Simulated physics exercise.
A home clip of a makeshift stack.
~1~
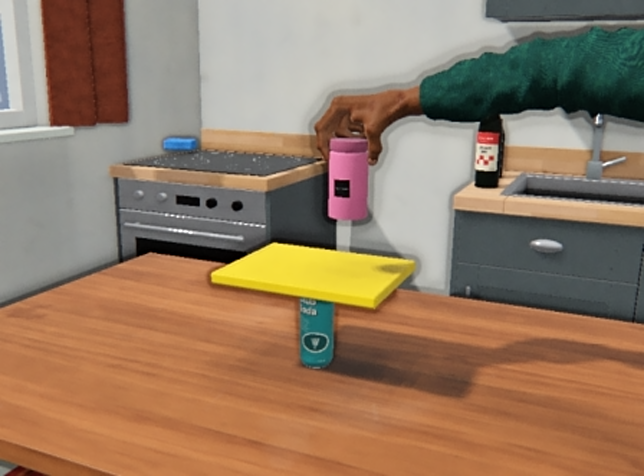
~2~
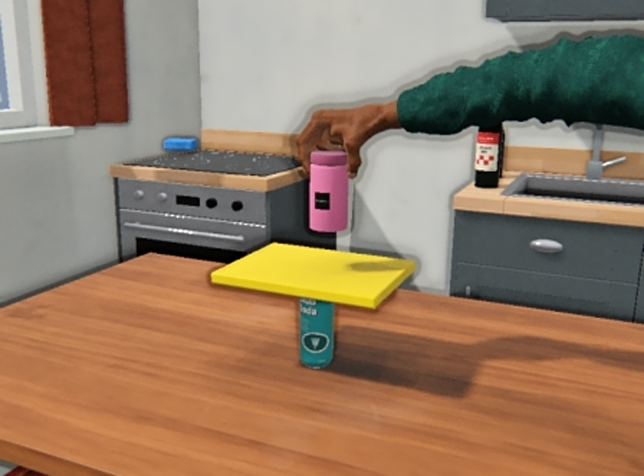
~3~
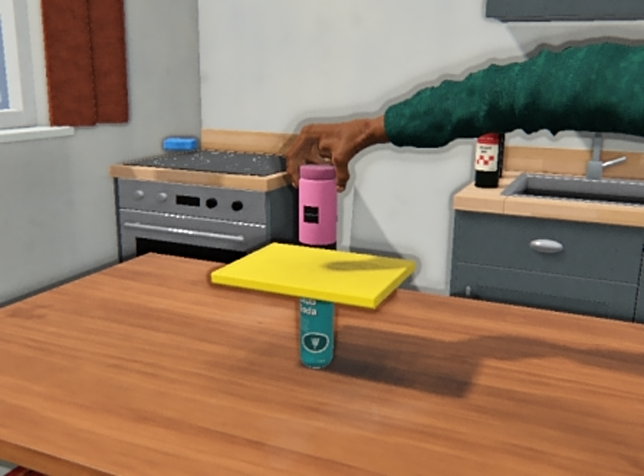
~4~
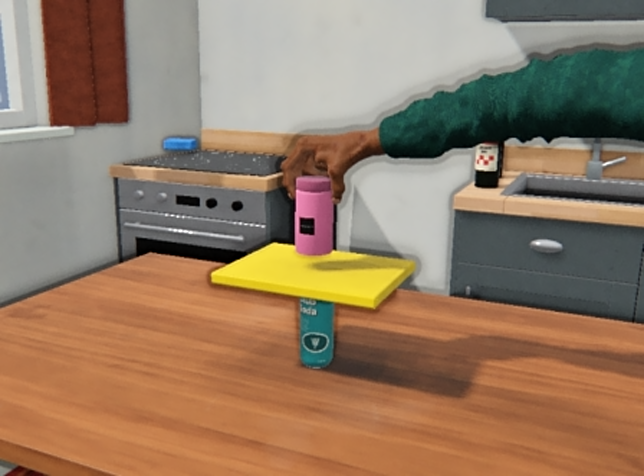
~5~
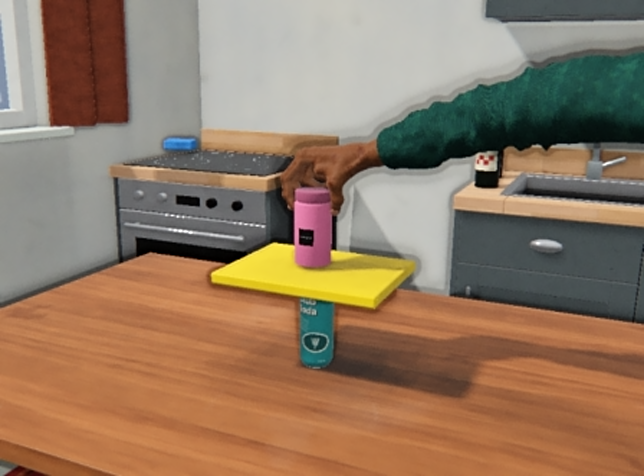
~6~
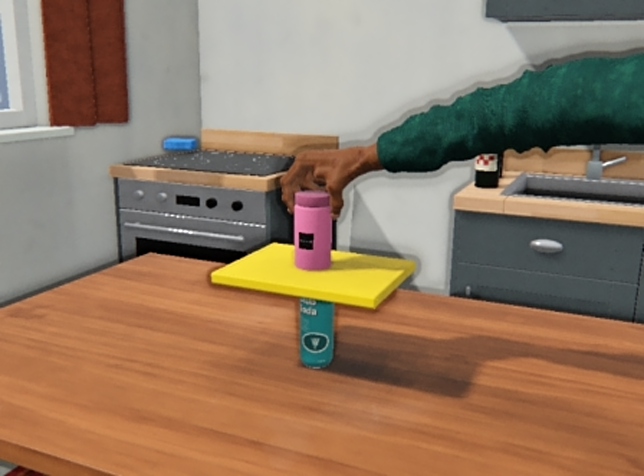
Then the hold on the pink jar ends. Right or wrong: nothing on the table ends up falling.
Right.
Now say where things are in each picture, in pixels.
The first frame shows still above its spot; pink jar (349, 179); turquoise can (317, 321).
The second frame shows still above its spot; pink jar (329, 191); turquoise can (317, 321).
The third frame shows still above its spot; pink jar (318, 204); turquoise can (317, 321).
The fourth frame shows still above its spot; pink jar (315, 216); turquoise can (317, 321).
The fifth frame shows still above its spot; pink jar (313, 227); turquoise can (317, 321).
The sixth frame shows set down, still held; pink jar (313, 230); turquoise can (317, 321).
Then, 0.10 s past the last view, things are still on the move.
Then, 0.40 s past the last view, nothing moves.
Then, 0.80 s past the last view, pink jar resting near (313, 231).
Finally, all 3 still in place. Final places as the last picture's camera would see them, pink jar near (313, 231). The stack holds.
